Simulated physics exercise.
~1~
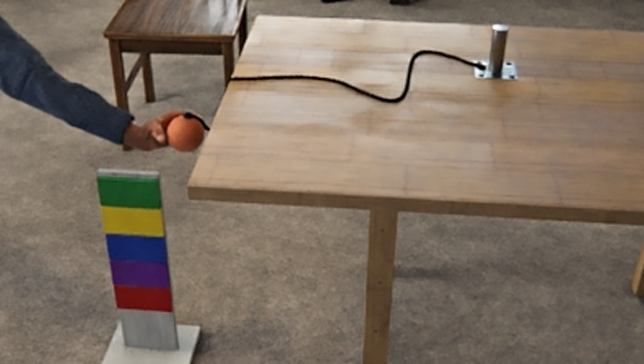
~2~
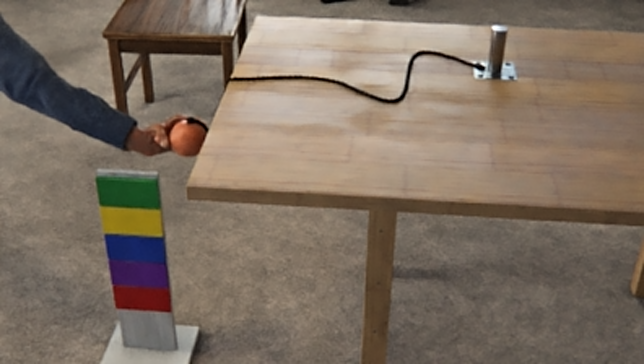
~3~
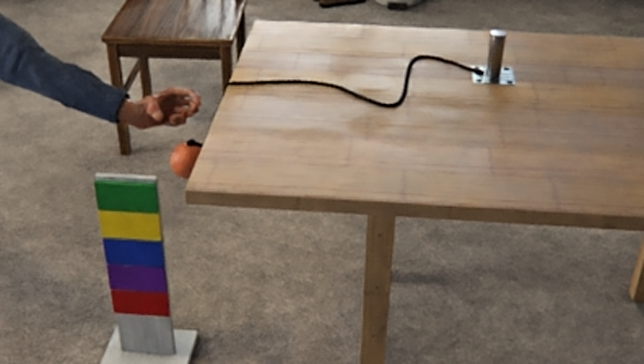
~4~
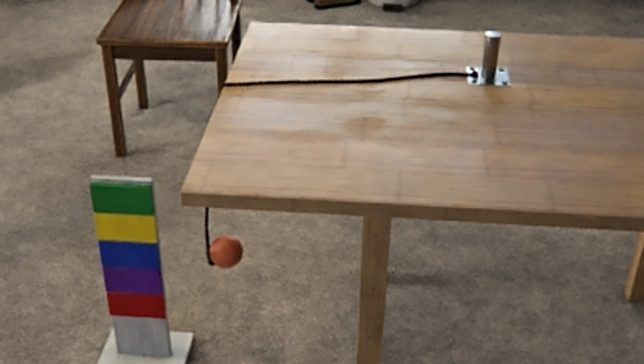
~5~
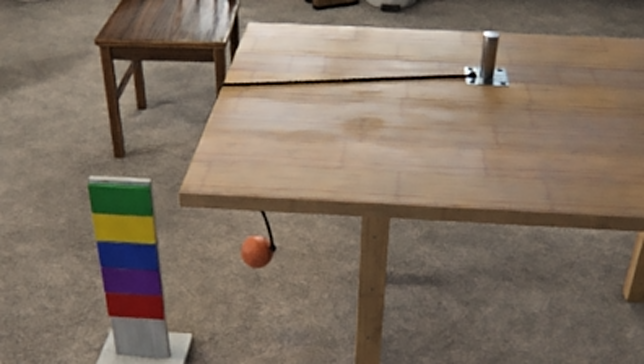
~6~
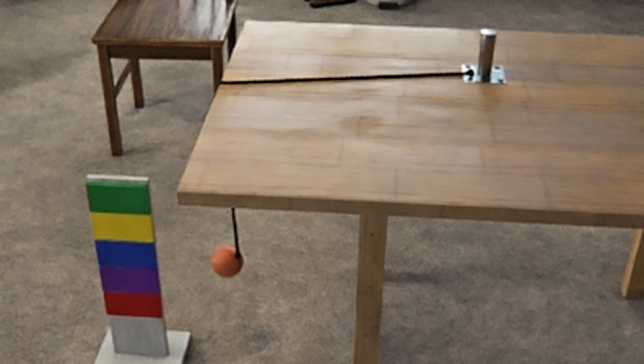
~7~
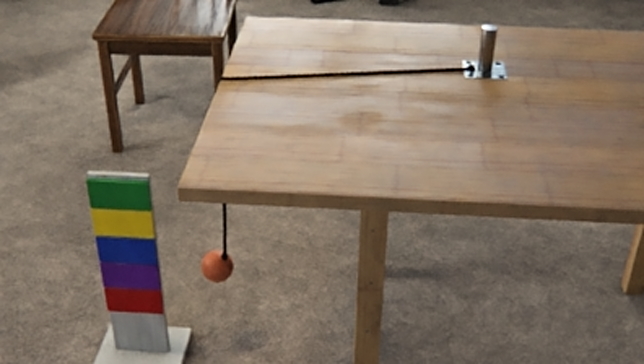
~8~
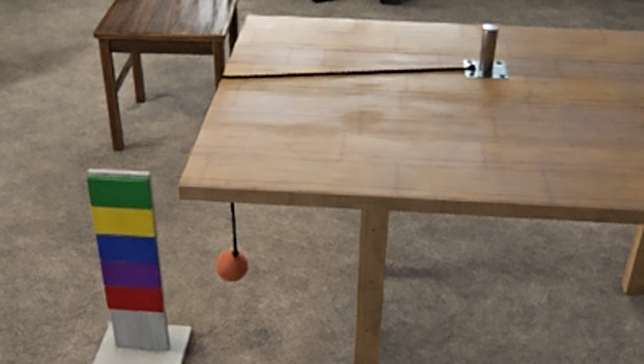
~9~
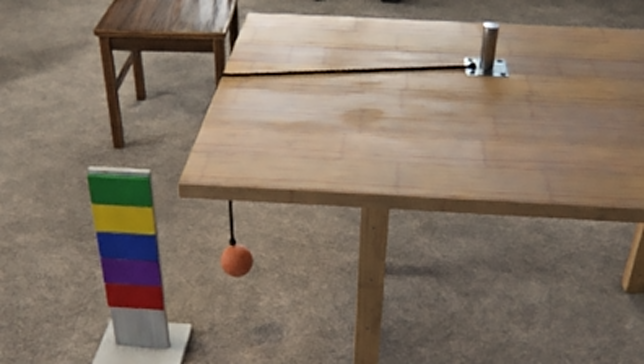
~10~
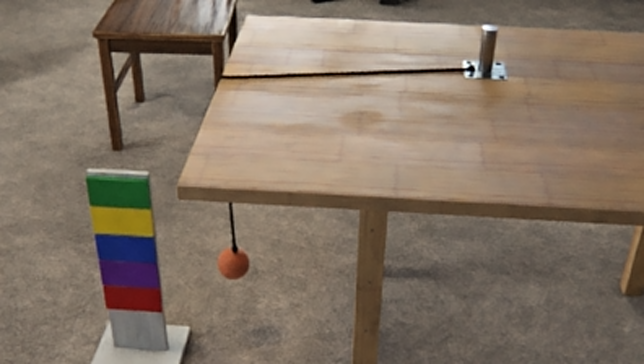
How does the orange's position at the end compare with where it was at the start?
At the start the orange is held in a hand beside the desk's left corner, above the coloured bands. By the end it hangs on its cord lower and further right, beneath the desk edge and level with the purple band.
